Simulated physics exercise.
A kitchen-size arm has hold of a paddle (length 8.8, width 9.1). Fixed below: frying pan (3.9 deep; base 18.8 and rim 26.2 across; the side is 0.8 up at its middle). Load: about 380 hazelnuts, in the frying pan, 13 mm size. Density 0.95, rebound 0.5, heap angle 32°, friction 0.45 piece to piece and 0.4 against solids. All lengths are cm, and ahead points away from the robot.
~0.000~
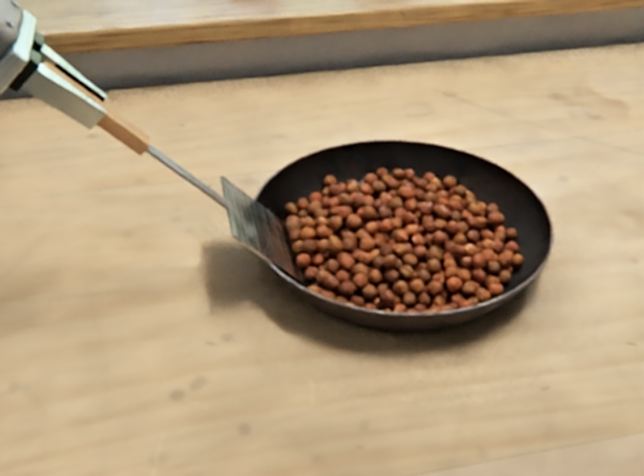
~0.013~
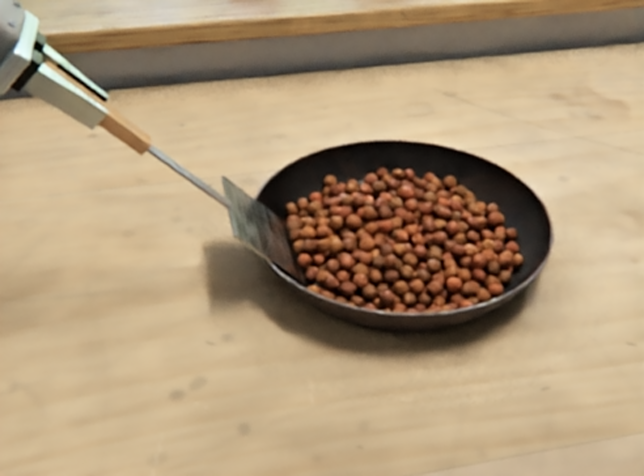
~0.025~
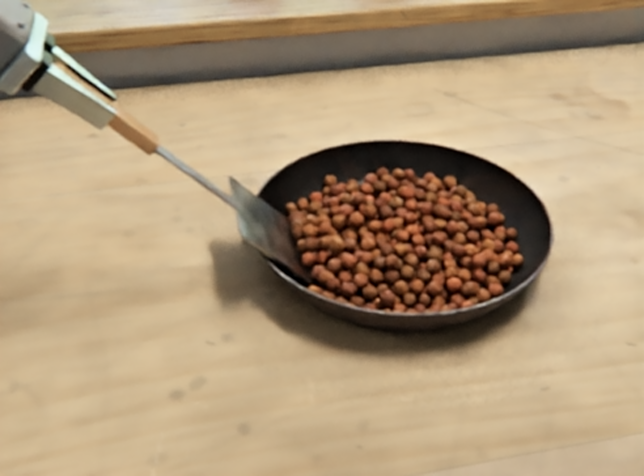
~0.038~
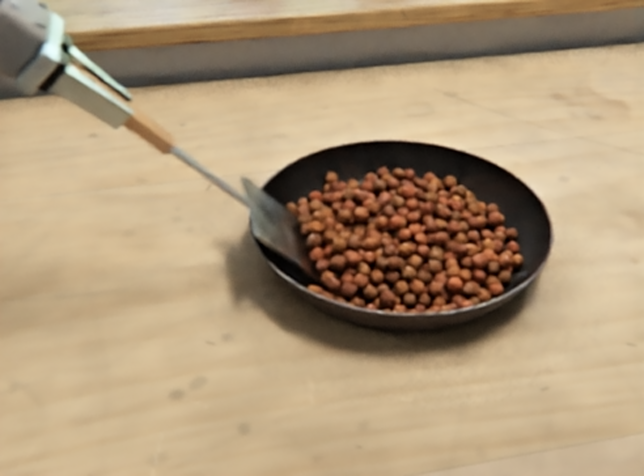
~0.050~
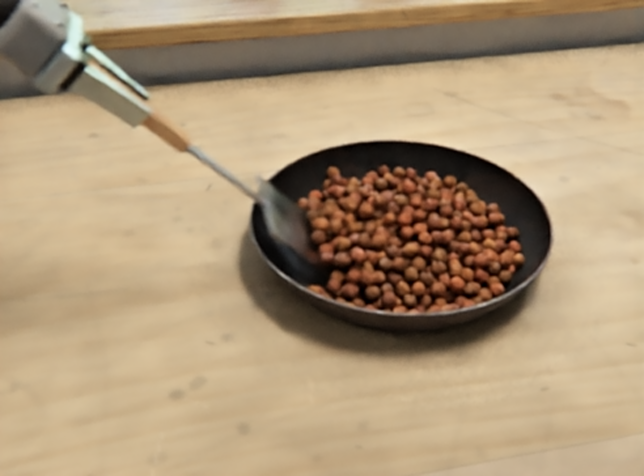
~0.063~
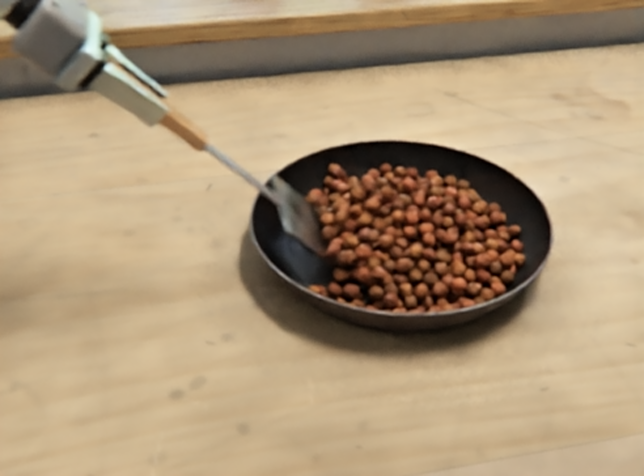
On a pale wooden countertop, a dark frying pan holds a heap of small round reddish-brown nuts, with a robot arm's paddle resting at its left rim. The arm slides the paddle rightward into the pan, nudging the nearest nuts a little to the right and baring some dark pan surface behind it.
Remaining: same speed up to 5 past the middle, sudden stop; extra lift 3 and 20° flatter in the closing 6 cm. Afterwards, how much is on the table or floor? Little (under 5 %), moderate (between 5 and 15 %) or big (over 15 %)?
A moderate share, between 5 and 15 %, ends on the table or floor.
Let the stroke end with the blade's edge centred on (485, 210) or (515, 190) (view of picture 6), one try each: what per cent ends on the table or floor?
Some 20 and 35 per cent.
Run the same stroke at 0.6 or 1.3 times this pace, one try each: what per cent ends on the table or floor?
Some 0 and 15 per cent.
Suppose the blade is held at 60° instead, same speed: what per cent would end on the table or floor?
It would be near 10 per cent.
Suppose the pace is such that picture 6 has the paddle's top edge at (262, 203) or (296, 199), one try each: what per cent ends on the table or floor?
Some 0 and 15 per cent.
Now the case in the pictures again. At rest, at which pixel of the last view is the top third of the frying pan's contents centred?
At about (488, 210).
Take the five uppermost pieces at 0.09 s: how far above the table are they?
Roughly 6 cm.
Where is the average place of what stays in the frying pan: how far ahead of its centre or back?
About 4.5 cm ahead.
After 0.09 s, sloping 47°, highest piece 6 above the table; 383 in the frying pan.
After 0.12 s, sloping 39°, highest piece 7 above the table; 383 in the frying pan.
After 0.34 s, sloping 27°, highest piece 6 above the table; 351 in the frying pan, 27 on the table or floor, 5 on the blade or in flight.
After 1.39 s, sloping 27°, highest piece 5 above the table; 350 in the frying pan, 33 on the table or floor.
At rest, 350 in the frying pan, 33 on the table or floor. That is 9 % on the table or floor.
